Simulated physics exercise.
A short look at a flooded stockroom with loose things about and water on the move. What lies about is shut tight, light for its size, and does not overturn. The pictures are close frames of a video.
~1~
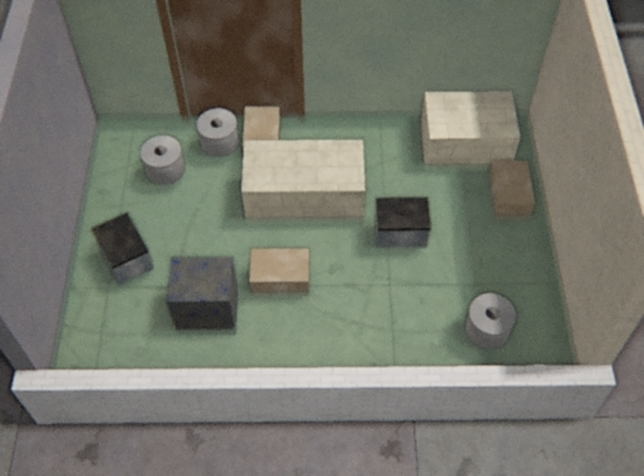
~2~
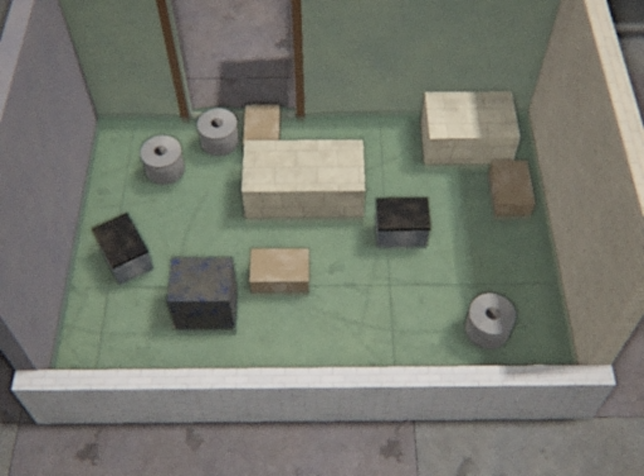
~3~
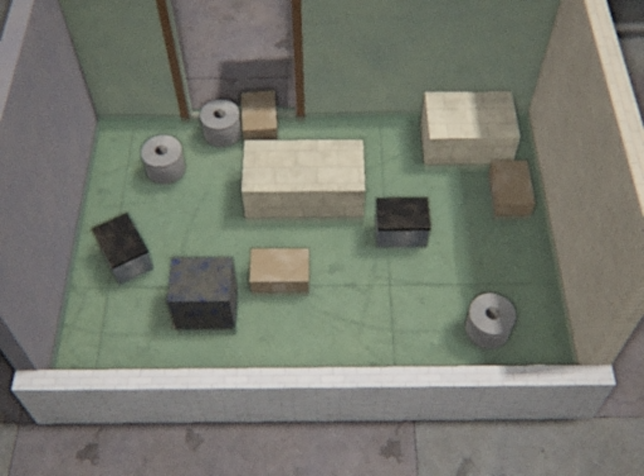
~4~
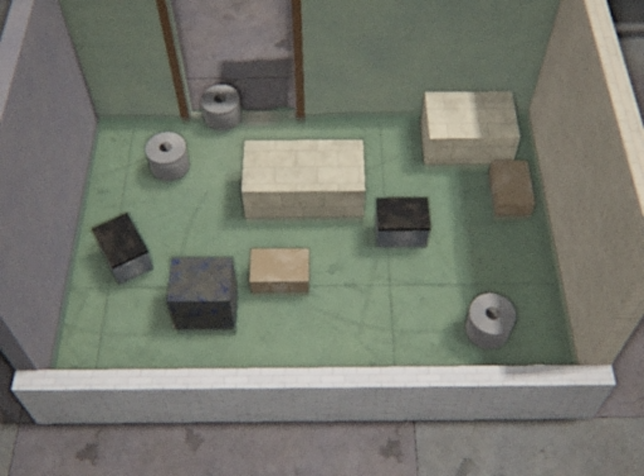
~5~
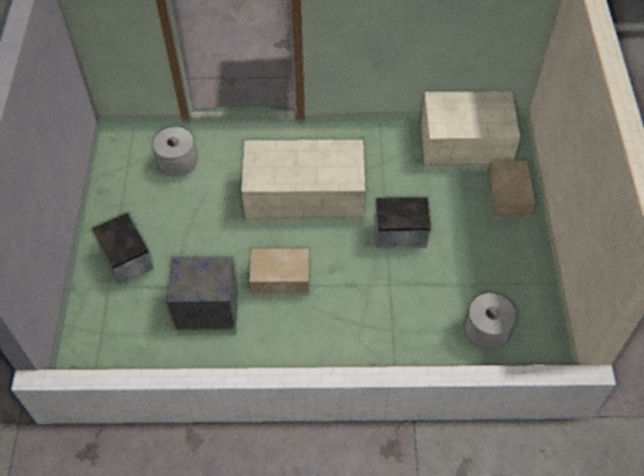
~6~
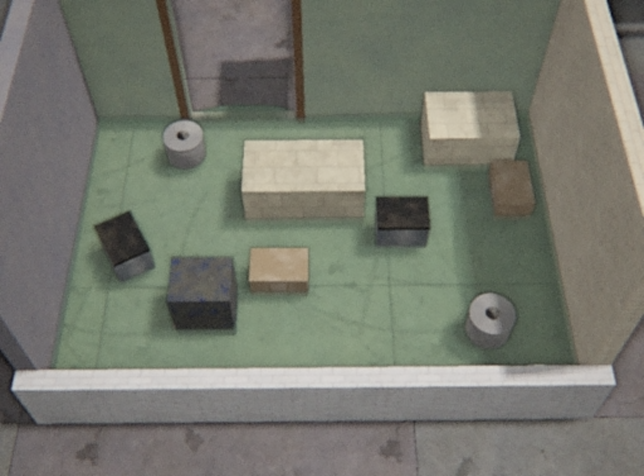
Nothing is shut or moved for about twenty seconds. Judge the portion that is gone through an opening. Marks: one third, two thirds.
Share: Two thirds or above.
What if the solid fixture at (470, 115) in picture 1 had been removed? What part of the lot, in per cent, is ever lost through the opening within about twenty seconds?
Near 60 in a hundred.
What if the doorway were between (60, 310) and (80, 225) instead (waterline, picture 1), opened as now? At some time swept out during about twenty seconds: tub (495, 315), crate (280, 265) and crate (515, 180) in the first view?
One after the other: Left behind, through, no.
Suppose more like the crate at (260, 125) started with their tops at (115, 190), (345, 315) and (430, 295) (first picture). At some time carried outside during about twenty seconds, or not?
As listed: Gone, kept in, kept in.
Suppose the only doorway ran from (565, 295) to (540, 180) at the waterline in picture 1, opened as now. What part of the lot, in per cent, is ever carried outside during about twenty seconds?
Close to 40 %.
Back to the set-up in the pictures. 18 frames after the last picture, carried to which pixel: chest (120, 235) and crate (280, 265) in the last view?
Roughly at (168, 140) and (175, 199).
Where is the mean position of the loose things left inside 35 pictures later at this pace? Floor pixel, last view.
Roughly at (452, 256).
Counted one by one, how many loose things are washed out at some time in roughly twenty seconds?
The number is 6.
A moment on, 3 of 8 are out; 5 afloat.
Next, 3 of 8 are out; 5 afloat.
Later, 6 of 8 are out; 1 afloat.
In the end, 6 of 8 are out; 1 afloat.
